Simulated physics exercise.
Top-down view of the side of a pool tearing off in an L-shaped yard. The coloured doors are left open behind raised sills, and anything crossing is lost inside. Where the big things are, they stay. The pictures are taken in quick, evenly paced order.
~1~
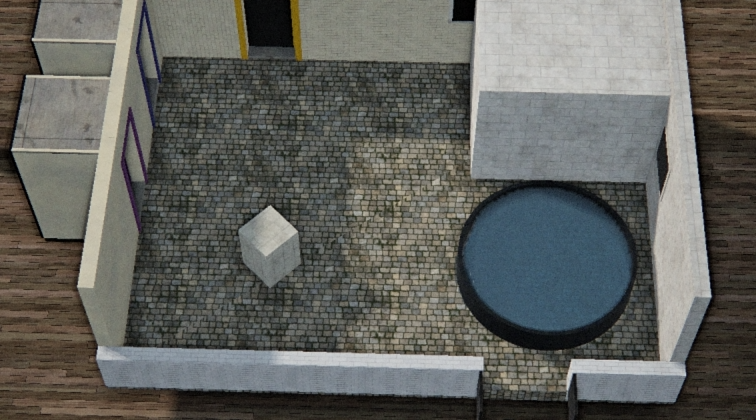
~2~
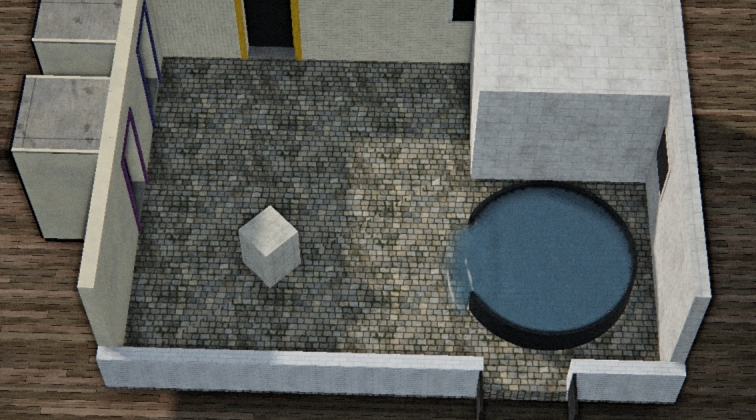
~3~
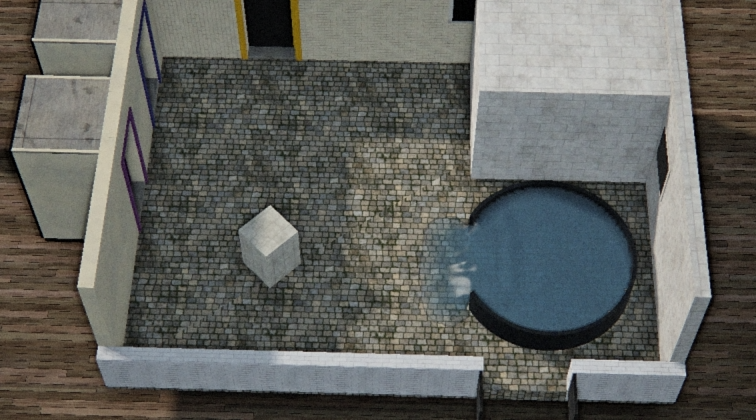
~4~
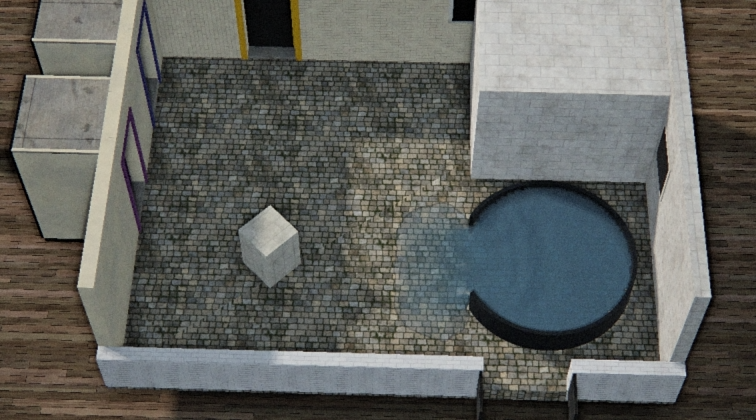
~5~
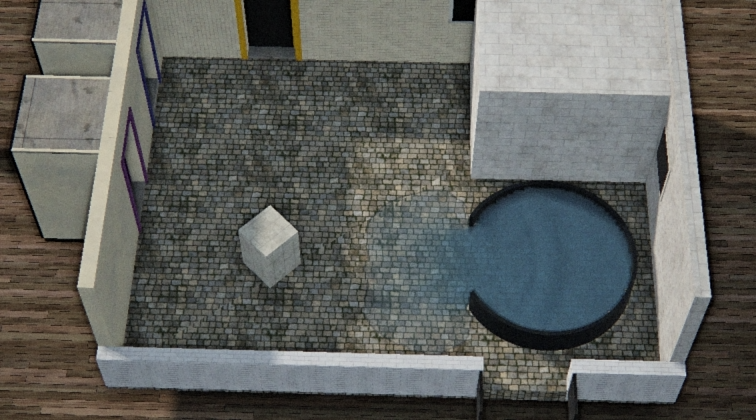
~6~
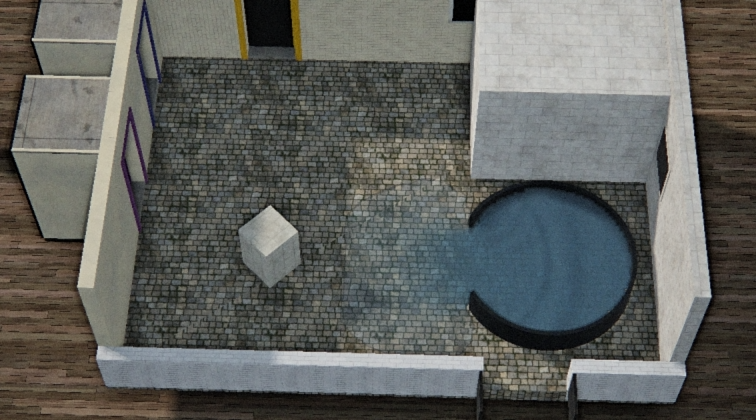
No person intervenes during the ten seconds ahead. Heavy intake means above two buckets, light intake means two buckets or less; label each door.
Labels: Purple door: Heavy, yellow door: Heavy, blue door: Light.
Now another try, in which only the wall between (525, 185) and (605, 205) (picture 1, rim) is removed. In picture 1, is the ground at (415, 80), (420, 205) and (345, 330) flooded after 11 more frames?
In the order given: Untouched, swamped and untouched.
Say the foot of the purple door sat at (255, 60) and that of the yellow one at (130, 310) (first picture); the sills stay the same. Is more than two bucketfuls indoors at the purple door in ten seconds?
Purple: Comes in high.
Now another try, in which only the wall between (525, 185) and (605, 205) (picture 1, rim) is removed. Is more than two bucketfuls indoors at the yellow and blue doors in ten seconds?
Here's how I see it: The yellow door doesn't reach it and the blue door doesn't reach it.
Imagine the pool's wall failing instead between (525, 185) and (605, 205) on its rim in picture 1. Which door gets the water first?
I'd say the door marked purple.
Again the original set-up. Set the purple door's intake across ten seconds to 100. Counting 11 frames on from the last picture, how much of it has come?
About 0 per cent.
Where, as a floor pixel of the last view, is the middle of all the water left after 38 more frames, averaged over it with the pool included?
It's close to (331, 232).
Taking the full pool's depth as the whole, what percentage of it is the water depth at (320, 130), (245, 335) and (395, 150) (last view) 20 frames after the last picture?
The depth comes out near 4, 25 and 2 per cent.
A moment on, water covers 30 % of the floor; the purple door not reached, the yellow door not reached, the blue door not reached.
Next, water covers 45 % of the floor; the purple door not reached, the yellow door not reached, the blue door not reached.
Then, water covers 65 % of the floor; the purple door under two buckets in, the yellow door not reached, the blue door wet at the sill, nothing in.
Later, water covers 70 % of the floor; the purple door over two buckets in, the yellow door under two buckets in, the blue door wet at the sill, nothing in.
In the end, water covers 85 % of the floor; the purple door over two buckets in, the yellow door far over two buckets in, the blue door wet at the sill, nothing in.
